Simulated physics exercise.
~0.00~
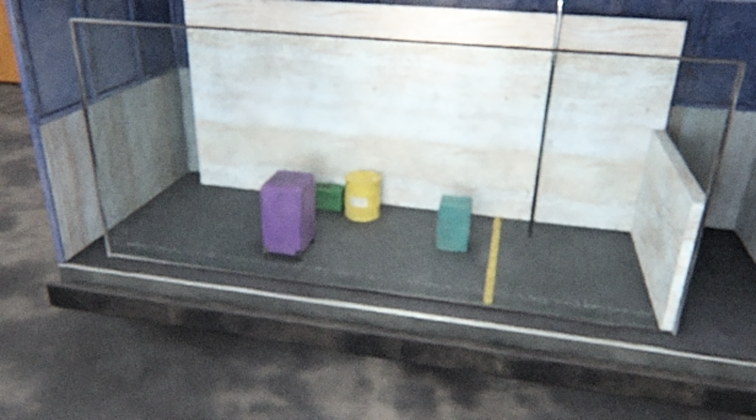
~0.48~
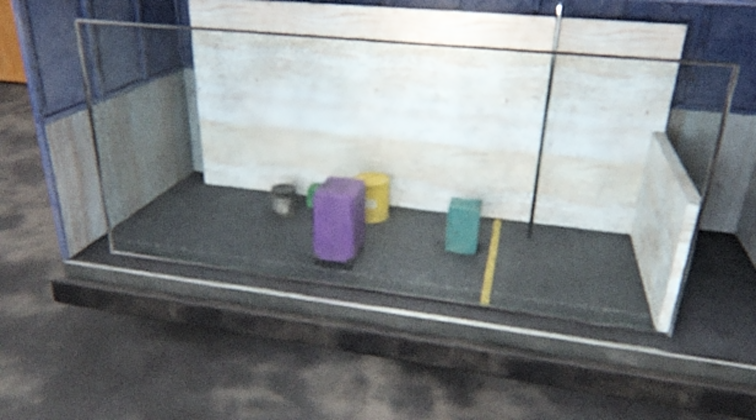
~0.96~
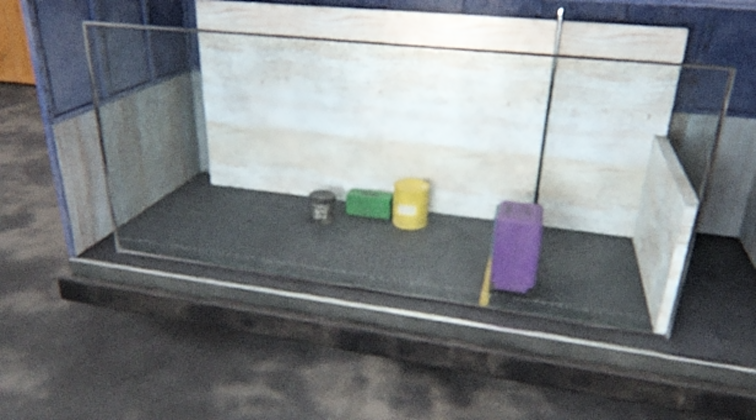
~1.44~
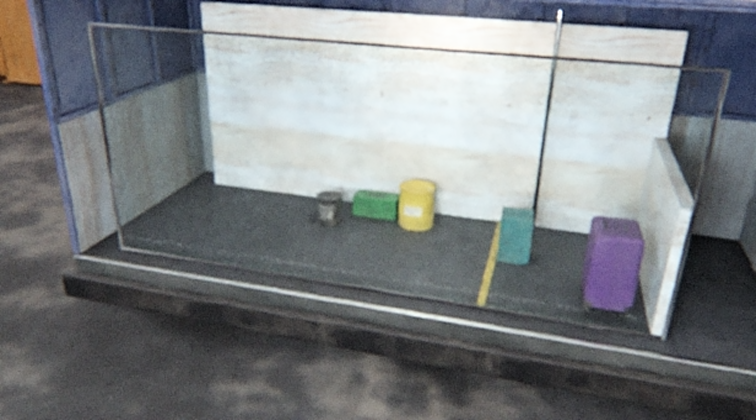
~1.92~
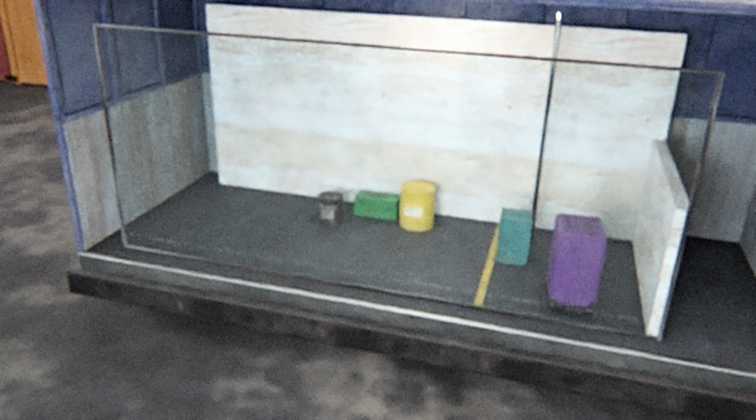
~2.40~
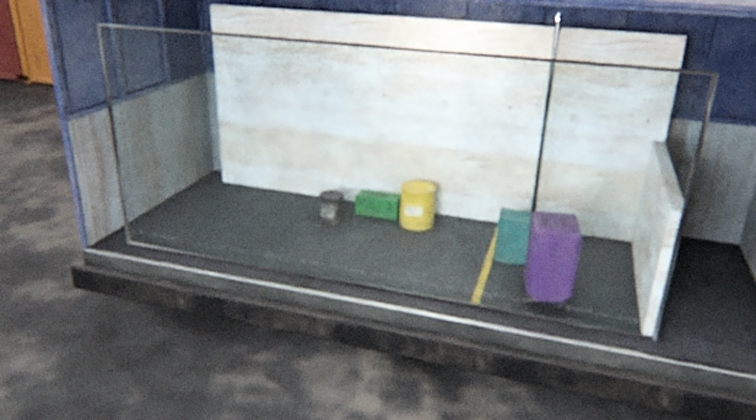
Purple wheeled case rolling right across a bay floor, then drifting back left, as a teal pack slides past the yellow line.
